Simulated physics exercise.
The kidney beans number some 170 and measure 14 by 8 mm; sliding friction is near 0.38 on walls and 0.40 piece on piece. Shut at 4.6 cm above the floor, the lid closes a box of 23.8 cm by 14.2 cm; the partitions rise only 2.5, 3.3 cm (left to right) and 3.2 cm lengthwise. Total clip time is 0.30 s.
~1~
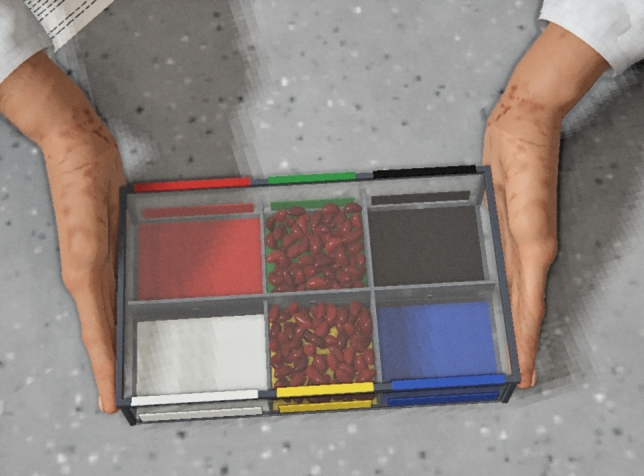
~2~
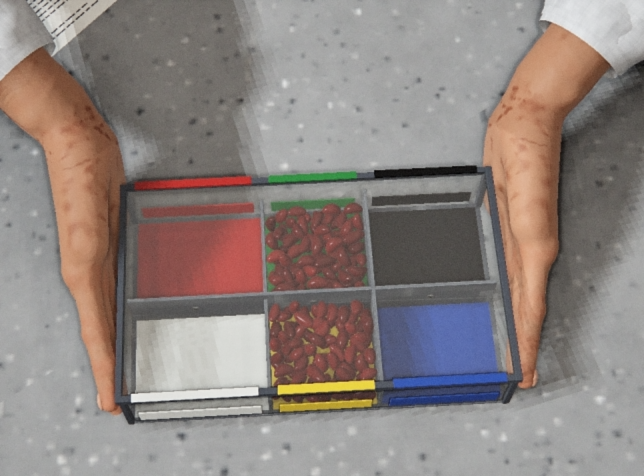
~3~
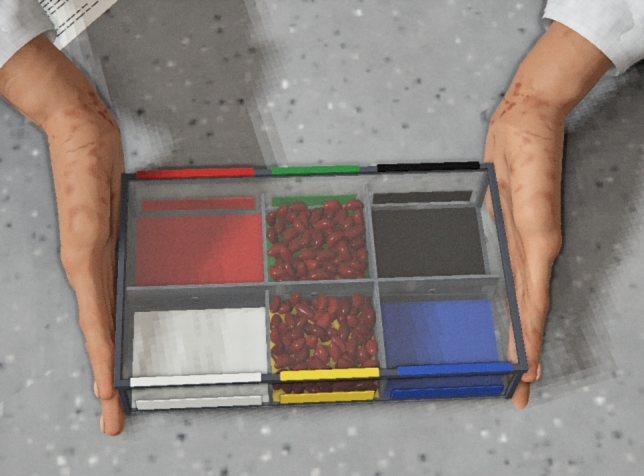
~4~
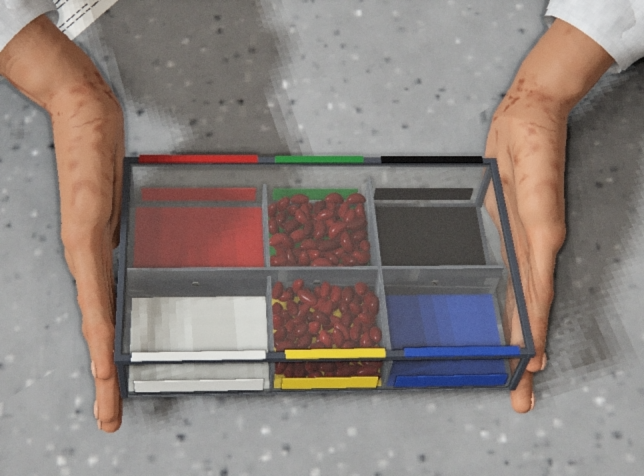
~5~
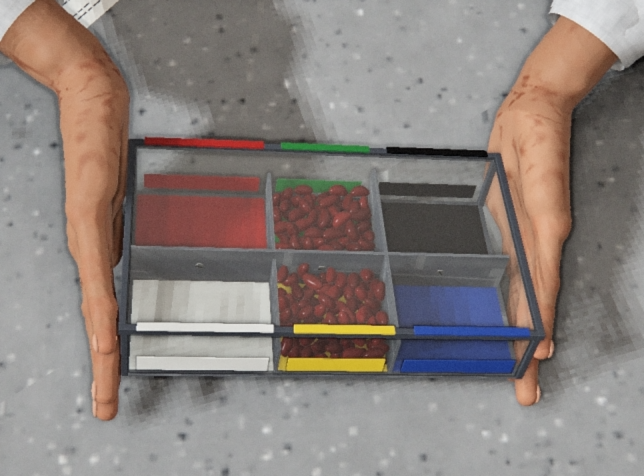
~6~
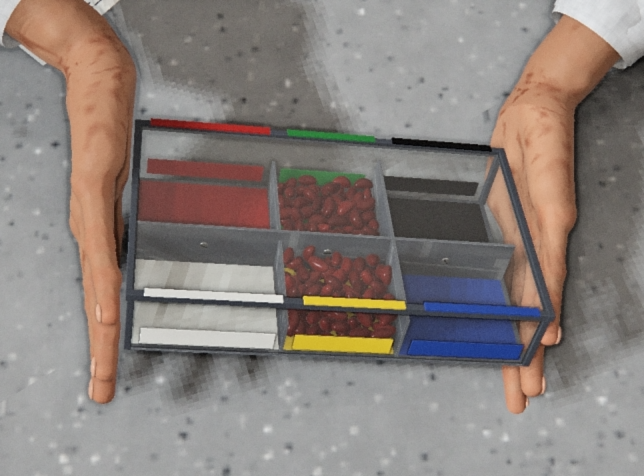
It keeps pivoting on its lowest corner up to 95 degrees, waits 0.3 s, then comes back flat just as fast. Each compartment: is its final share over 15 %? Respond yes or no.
Red: No; blue: No; green: Yes; yellow: Yes; white: No; black: No.
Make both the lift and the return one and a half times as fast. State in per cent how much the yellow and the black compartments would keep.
Yellow 40 %; black 10 %.
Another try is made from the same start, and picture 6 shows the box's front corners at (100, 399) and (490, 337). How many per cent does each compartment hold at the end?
Result - red: 40 %; blue: 0 %; green: 10 %; yellow: 15 %; white: 35 %; black: 0 %.
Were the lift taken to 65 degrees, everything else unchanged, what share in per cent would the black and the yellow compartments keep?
Result - black 5 percent, yellow 45 percent.
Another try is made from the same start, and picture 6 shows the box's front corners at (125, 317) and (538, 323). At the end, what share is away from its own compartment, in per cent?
About 15 %.
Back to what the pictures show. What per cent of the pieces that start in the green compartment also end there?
I'd put it at roughly 90 per cent.
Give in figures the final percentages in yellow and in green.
In yellow it's 40, in green it's 50.
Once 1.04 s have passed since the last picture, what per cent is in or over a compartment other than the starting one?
About 15 %.
Then, 1.04 s after the last picture, tilt 95 degrees; green 50 %, yellow 40 %, black 10 %.
Then, 1.72 s after the last picture, tilt 47 degrees; green 50 %, yellow 40 %, black 10 %.
Then, 2.44 s after the last picture, tilt 0 degrees; green 50 %, yellow 40 %, black 10 %.
In the end, red 0 %, blue 0 %, green 50 %, yellow 40 %, white 0 %, black 10 %.
